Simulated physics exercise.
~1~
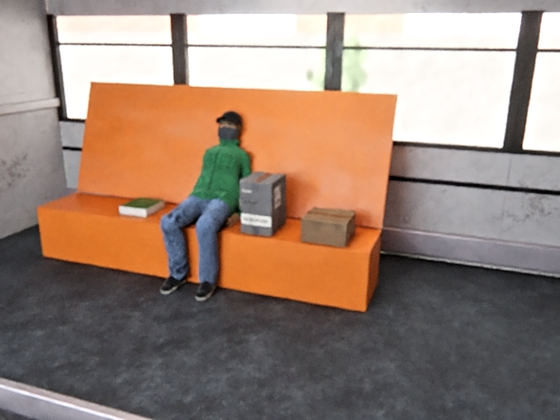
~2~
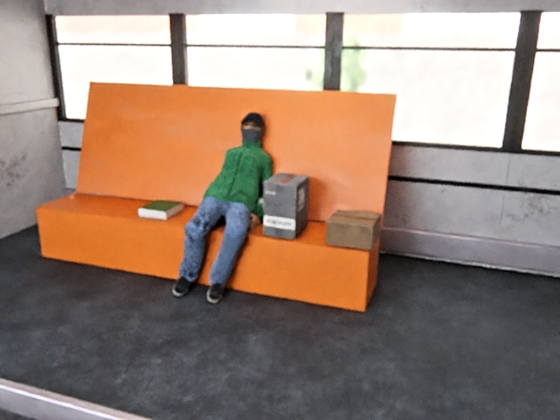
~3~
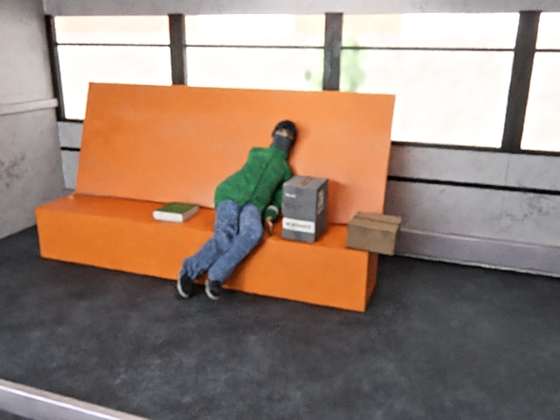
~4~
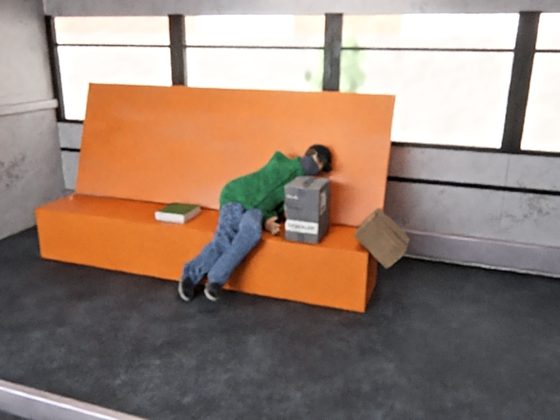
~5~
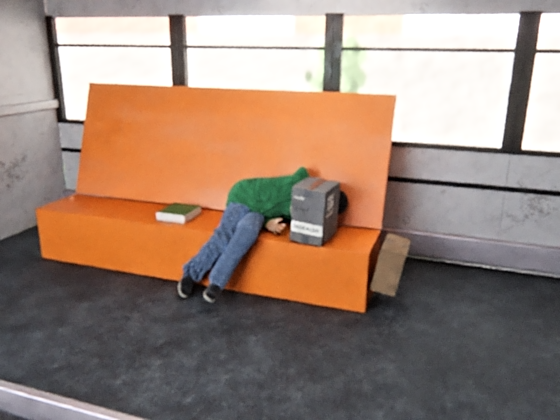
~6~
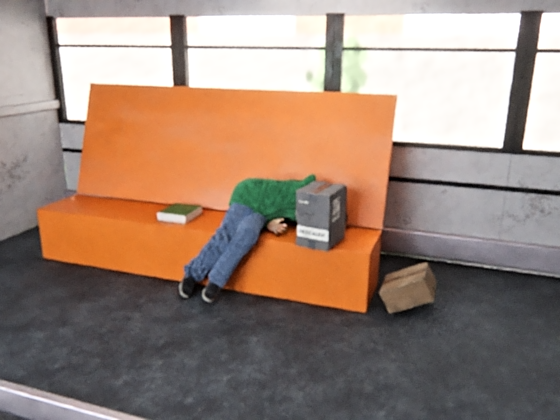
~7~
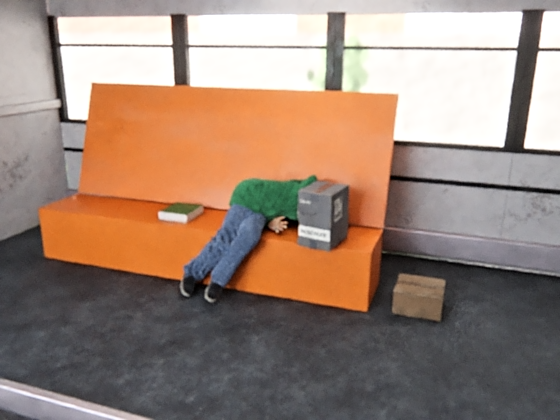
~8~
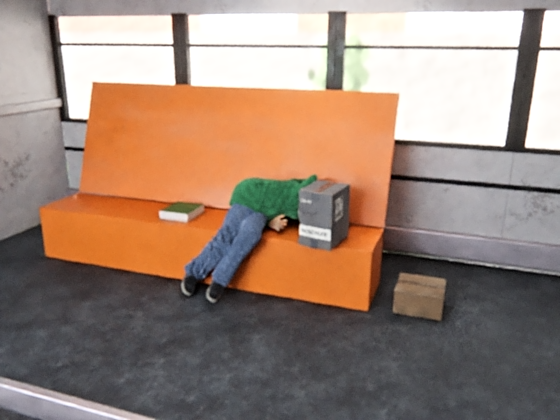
Masked sleeper in green top sliding right on orange bench and slumping behind grey box as brown carton tumbles to the floor.
